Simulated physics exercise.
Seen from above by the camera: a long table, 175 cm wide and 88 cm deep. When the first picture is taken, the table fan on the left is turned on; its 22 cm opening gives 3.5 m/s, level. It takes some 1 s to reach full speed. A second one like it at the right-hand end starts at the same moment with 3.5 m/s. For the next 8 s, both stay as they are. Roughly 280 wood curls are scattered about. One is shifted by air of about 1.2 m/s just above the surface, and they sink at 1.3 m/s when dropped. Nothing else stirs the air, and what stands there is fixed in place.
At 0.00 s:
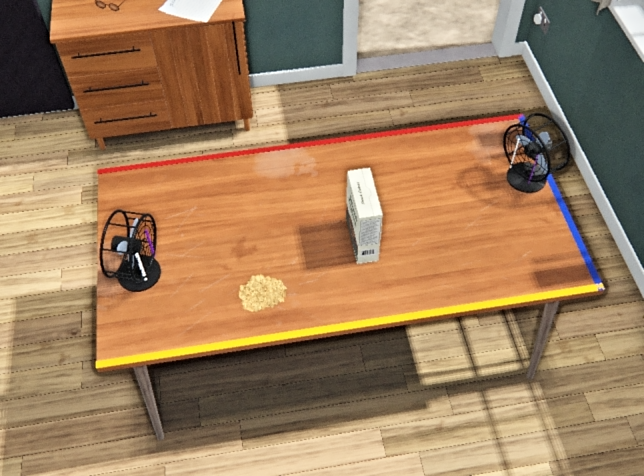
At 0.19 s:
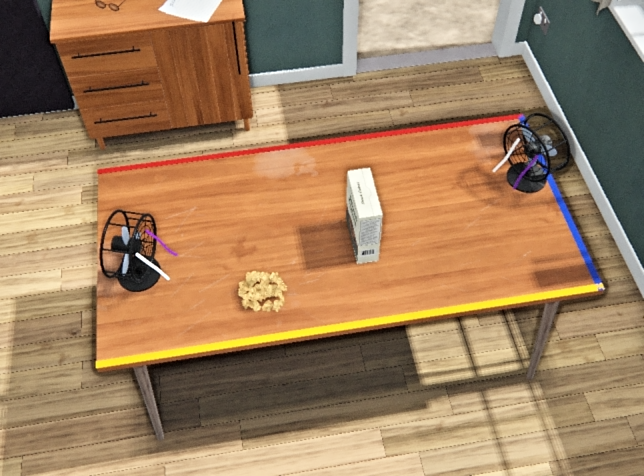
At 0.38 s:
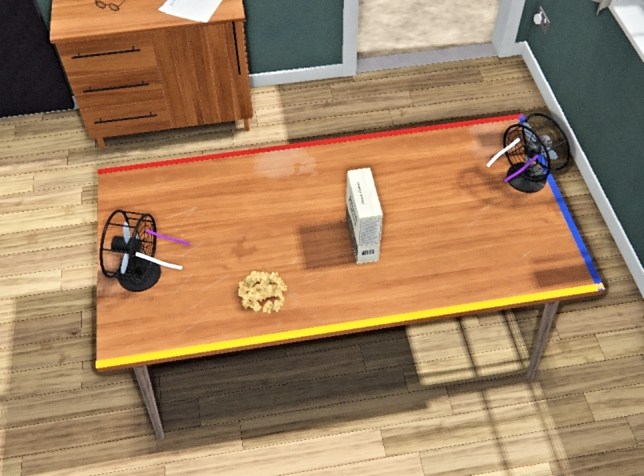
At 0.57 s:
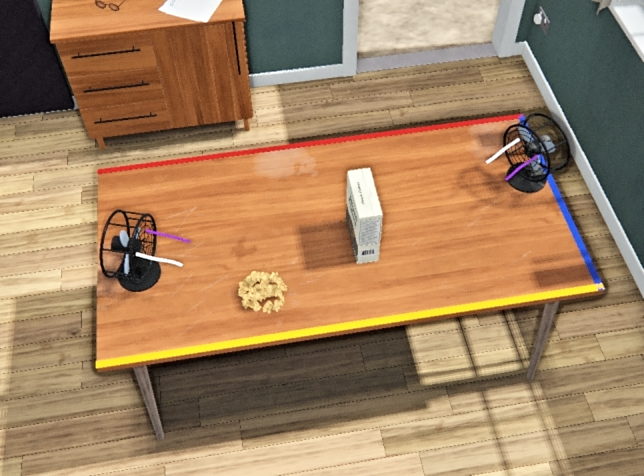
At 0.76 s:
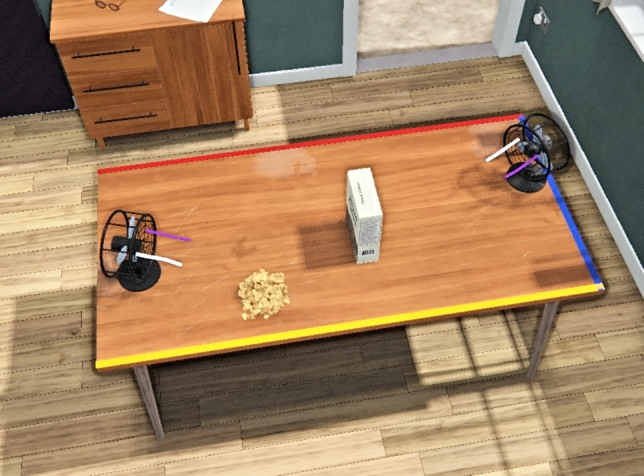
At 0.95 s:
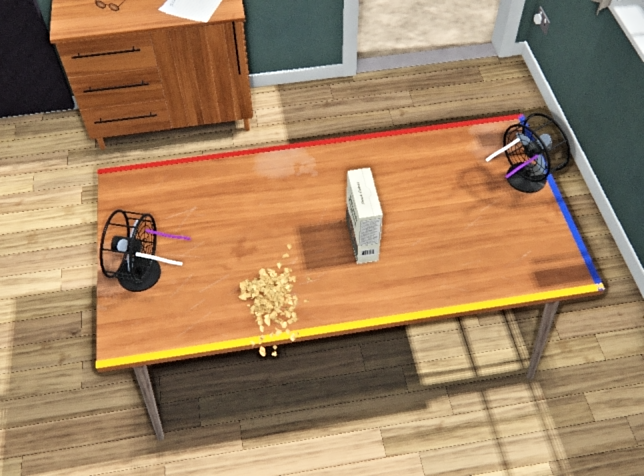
At the start, a pile of pale wood curls lies still on a long table between two small fans, with a carton standing nearby. Ribbons on both fans stream out while the pile barely shifts. Then the curls scatter outward, spreading mostly toward and past the yellow edge.
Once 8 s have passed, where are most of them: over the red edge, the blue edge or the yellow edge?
Over the yellow edge.
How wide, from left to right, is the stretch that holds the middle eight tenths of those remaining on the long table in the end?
Around 0 centimetres from left to right.
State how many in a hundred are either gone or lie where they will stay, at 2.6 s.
My guess would be around 70 %.
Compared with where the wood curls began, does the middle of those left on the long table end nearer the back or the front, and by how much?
The middle ends up shifted toward the far edge, about 45 cm.
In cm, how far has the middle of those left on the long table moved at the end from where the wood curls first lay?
The middle ends up about 45 cm from the start.
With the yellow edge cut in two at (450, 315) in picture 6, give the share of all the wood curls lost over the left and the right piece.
I'd guess near 80 percent left and close to 0 percent right.
After 1.6 s, 66 % are still on the top, 0 % are over the red edge, 32 % over the yellow edge and 0 % over the blue edge; the middle of those left on the top is near (313, 295).
After 2.6 s, 30 % are still on the top, 0 % are over the red edge, 70 % over the yellow edge and 0 % over the blue edge; the middle of those left on the top is near (320, 269).
After 4.4 s, 20 % are still on the top, 5 % are over the red edge, 75 % over the yellow edge and 0 % over the blue edge; the middle of those left on the top is near (300, 215).
After 8.0 s, at the end, 8 % are over the red edge, 76 % over the yellow edge and 0 % over the blue edge; the middle of those left on the top is near (293, 193).
